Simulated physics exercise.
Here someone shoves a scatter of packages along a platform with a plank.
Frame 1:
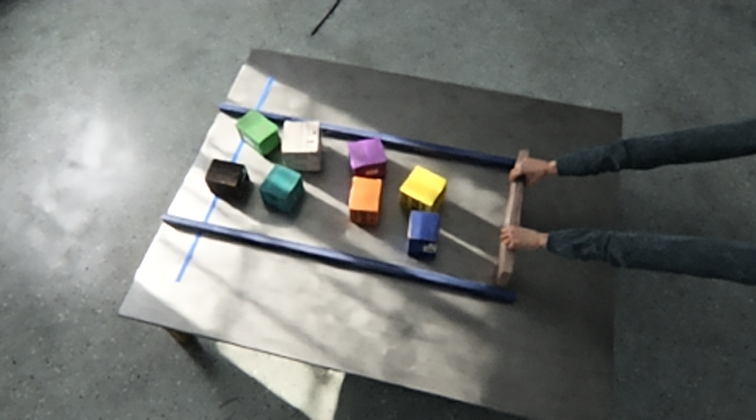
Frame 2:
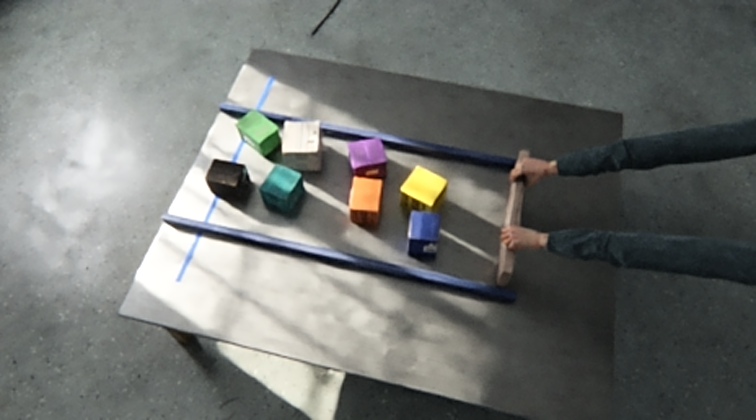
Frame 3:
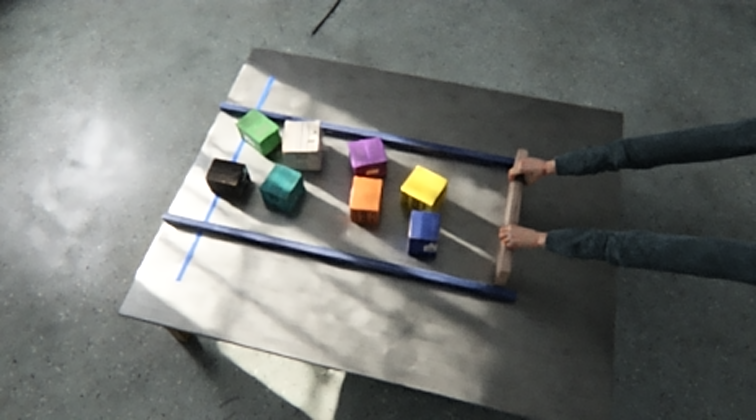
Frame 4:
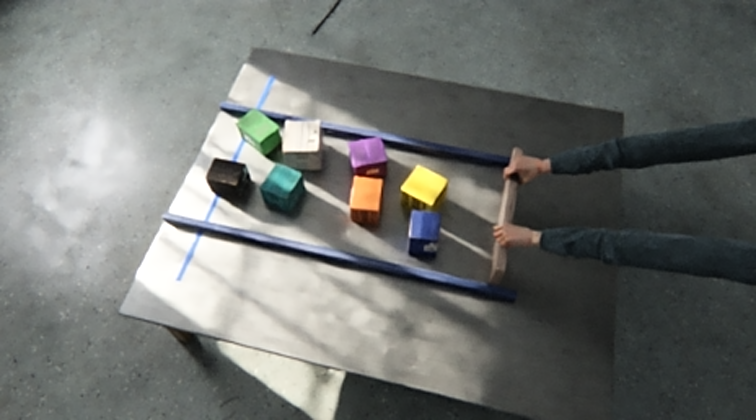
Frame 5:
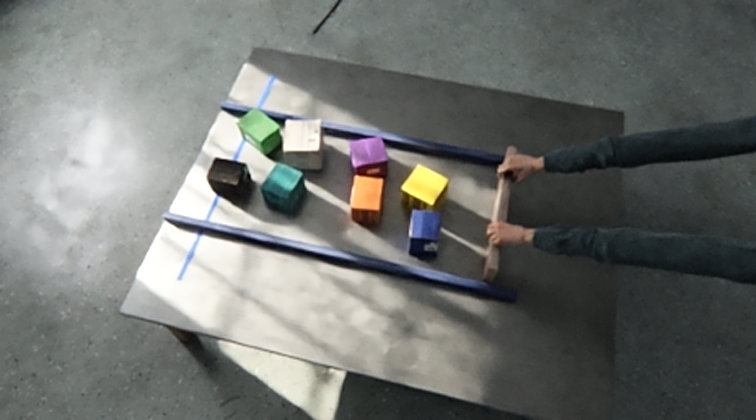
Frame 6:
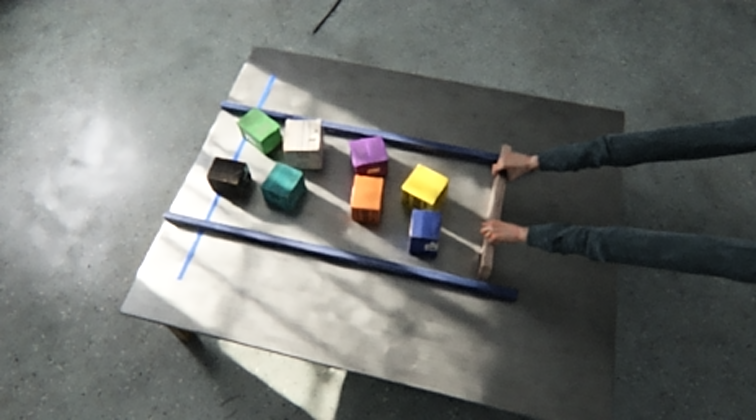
Two hands sliding a wooden plank slowly left between blue rails on a table, toward eight scattered coloured boxes that stay still.
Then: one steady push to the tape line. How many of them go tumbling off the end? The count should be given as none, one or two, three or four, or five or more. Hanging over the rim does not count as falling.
Final count: Five or more.
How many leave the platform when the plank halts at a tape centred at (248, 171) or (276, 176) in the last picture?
Per try: 3; 2.
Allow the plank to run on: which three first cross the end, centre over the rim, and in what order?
Black box, green tote, turquoise box.
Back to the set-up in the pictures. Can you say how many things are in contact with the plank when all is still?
Looks like 3 of them, all told.
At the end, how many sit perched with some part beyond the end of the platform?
The number would be 0.
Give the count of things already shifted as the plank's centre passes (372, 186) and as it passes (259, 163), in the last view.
Tally: 4; 8.
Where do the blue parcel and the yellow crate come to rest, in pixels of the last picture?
The blue parcel finishes at (202, 184); the yellow crate finishes at (215, 153).
Soon after, none off yet; black box at rest near (229, 177); green tote at rest near (260, 132); turquoise box at rest near (284, 187).
Then, none off yet; black box at rest near (229, 177); green tote at rest near (260, 132); turquoise box moved about its own width near (263, 185).
Further on, none off yet; black box tipped well over near (166, 181); green tote moved about its own width near (208, 125); turquoise box moved well along near (198, 177).
By the end, the number that fall off is five or more; fallen, orange crate, white parcel, turquoise box, green tote and black box.
